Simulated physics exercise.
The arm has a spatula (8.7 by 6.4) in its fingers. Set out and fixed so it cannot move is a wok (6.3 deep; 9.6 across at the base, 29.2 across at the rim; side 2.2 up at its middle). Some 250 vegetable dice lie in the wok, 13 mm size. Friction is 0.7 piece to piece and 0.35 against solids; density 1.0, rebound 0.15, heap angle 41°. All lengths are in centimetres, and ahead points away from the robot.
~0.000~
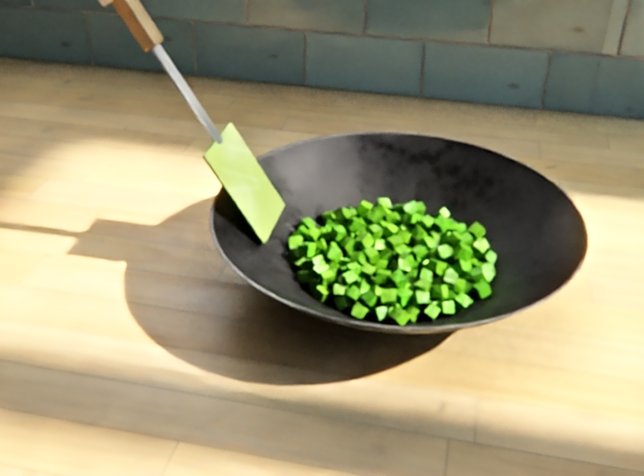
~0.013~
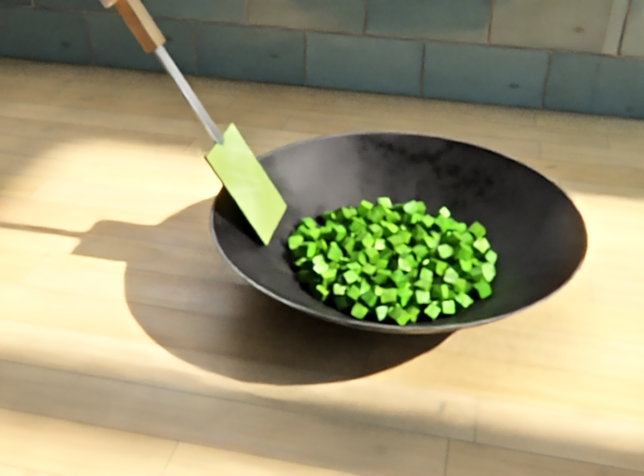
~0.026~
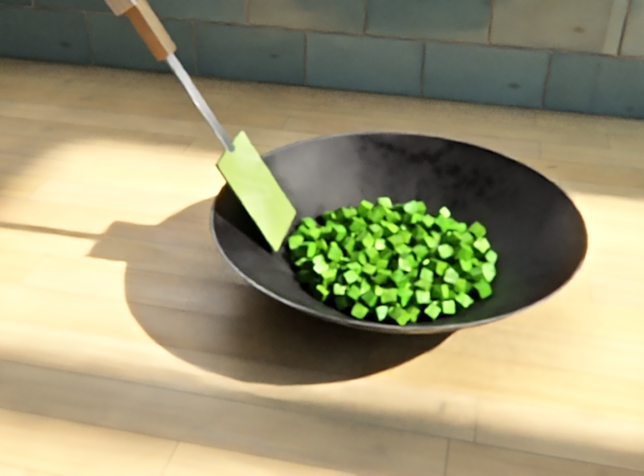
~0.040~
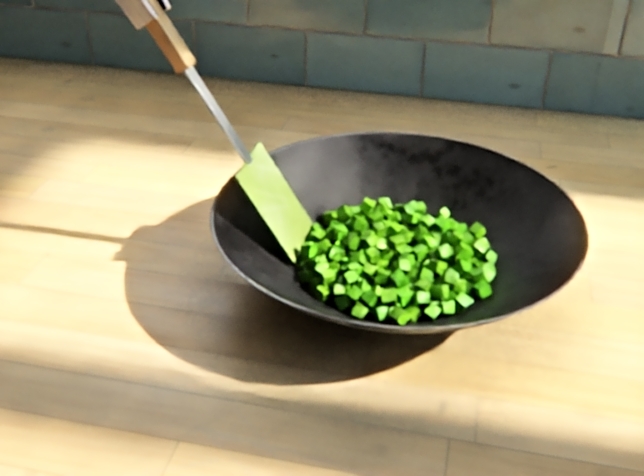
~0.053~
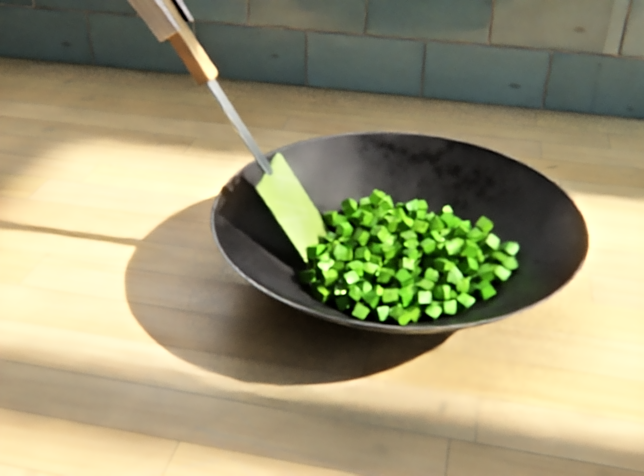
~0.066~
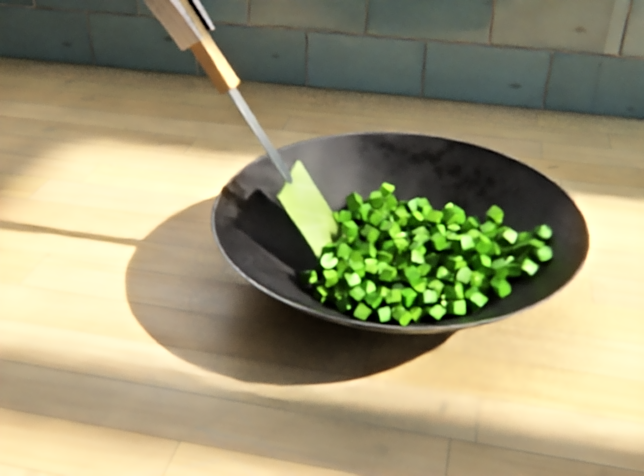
A green spatula moves right into a black wok and pushes diced green vegetables rightward.
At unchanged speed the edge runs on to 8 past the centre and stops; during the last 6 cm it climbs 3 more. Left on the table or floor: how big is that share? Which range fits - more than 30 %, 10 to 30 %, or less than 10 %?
The range that fits is more than 30 %.
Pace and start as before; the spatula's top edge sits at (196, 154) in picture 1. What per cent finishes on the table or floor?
Spill: Approx. 40 per cent.
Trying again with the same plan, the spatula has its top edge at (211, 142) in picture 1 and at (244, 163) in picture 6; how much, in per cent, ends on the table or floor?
My guess would be close to 30 per cent.
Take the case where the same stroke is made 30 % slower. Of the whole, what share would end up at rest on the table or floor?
I'd expect near 35 per cent.
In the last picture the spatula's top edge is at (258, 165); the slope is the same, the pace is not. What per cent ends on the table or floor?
20 %.
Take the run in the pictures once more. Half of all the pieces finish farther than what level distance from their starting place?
It works out to roughly 9 cm.
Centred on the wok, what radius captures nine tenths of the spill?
About 55 cm from the centre.
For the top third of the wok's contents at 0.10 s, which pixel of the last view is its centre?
It sits at about (496, 242).
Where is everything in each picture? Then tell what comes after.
Spatula top edge at (217, 139), sloping 58°; upper third of the load around (384, 250), from x 295 to 490, top at y 205; 254 in the wok, in the first frame.
Spatula top edge at (219, 140), sloping 58°; upper third of the load around (384, 250), from x 295 to 490, top at y 205, in the second frame.
Spatula top edge at (229, 147), sloping 58°; upper third of the load around (384, 250), from x 295 to 490, top at y 205, in the third frame.
Spatula top edge at (247, 159), sloping 58°; upper third of the load around (386, 250), from x 305 to 490, top at y 205, in the fourth frame.
Spatula top edge at (268, 170), sloping 58°; upper third of the load around (401, 248), from x 305 to 510, top at y 195, in the fifth frame.
Spatula top edge at (288, 178), sloping 58°; upper third of the load around (430, 243), from x 310 to 540, top at y 190; 254 in the wok, in the sixth frame.
By 0.10 s, sloping 58°, highest piece 9 above the table; 250 in the wok, 4 on the blade or in flight.
By 0.13 s, sloping 58°, highest piece 12 above the table; 240 in the wok, 14 on the blade or in flight.
By 0.35 s, sloping 58°, highest piece 11 above the table; 160 in the wok, 61 on the table or floor, 33 on the blade or in flight.
By 1.40 s, sloping 58°, highest piece 5 above the table; 159 in the wok, 95 on the table or floor.
Final count, 159 in the wok, 95 on the table or floor. That is 37 % on the table or floor.
